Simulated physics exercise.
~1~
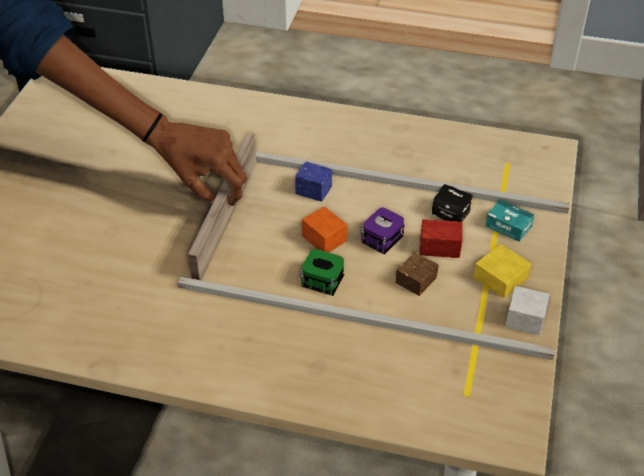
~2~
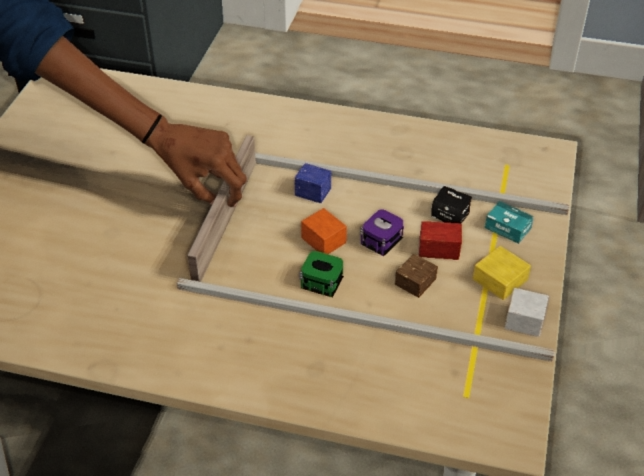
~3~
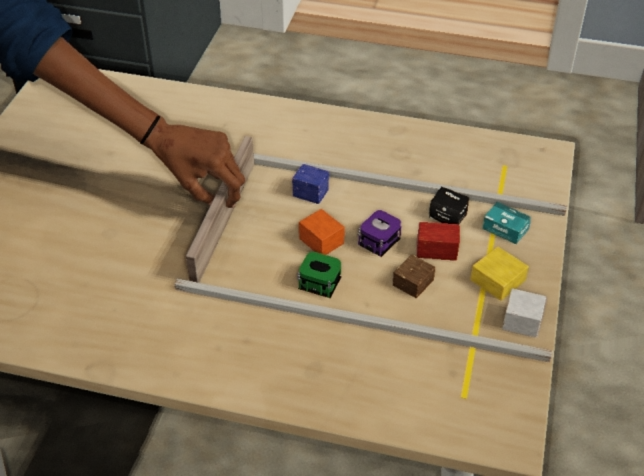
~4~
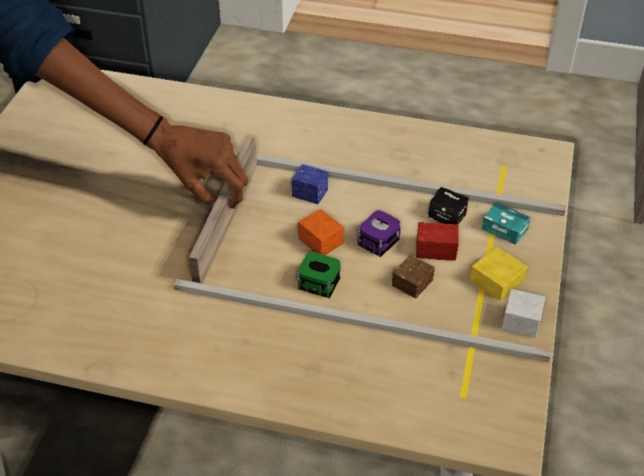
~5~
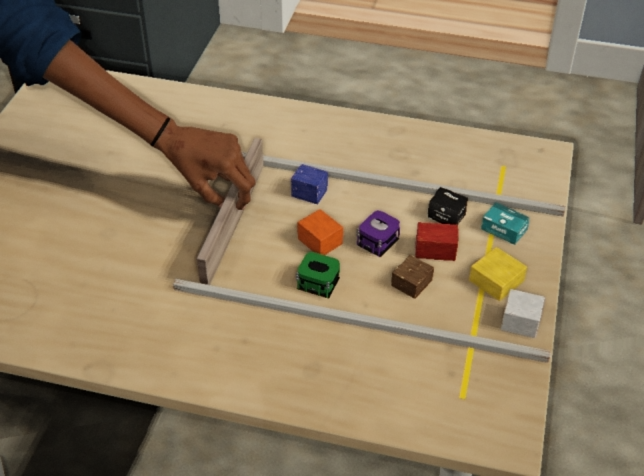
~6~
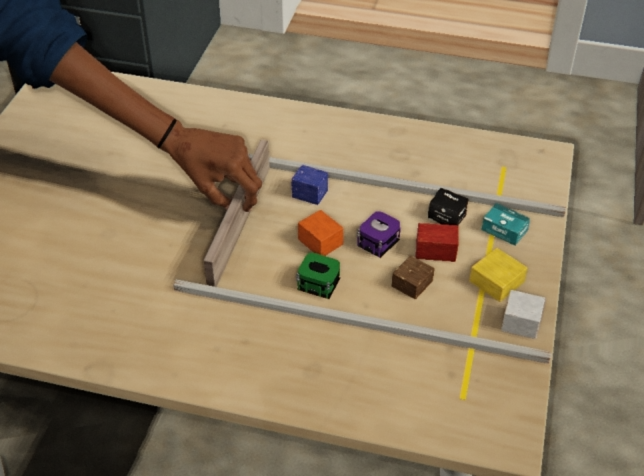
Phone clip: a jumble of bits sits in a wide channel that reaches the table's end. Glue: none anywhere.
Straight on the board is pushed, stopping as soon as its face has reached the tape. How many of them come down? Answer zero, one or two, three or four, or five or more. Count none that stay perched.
One or two.
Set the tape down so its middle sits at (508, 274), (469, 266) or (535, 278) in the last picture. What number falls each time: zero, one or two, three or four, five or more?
Spot one gives three or four, spot two gives none at all, spot three gives five or more.
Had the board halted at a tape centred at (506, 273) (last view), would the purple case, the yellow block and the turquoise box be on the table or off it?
Purple case stays put, yellow block goes off, turquoise box goes off.
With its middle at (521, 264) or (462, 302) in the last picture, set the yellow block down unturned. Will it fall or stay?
In turn it falls; holds on.
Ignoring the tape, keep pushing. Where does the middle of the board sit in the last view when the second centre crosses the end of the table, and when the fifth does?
About (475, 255) and about (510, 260).
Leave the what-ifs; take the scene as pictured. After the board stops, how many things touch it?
The count comes out at 4.
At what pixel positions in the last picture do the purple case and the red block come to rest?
The first comes to rest at (507, 234), and the second at (540, 253).
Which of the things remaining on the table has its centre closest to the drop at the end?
I reckon it's the yellow block.
Soon after, none off yet; white block at rest near (523, 314); yellow block at rest near (498, 274); turquoise box at rest near (506, 224).
Then, none off yet; white block at rest near (523, 314); yellow block moved about its own width near (524, 279); turquoise box moved about its own width near (540, 229).
At rest, the number that fall off is one or two; fallen, turquoise box and white block.
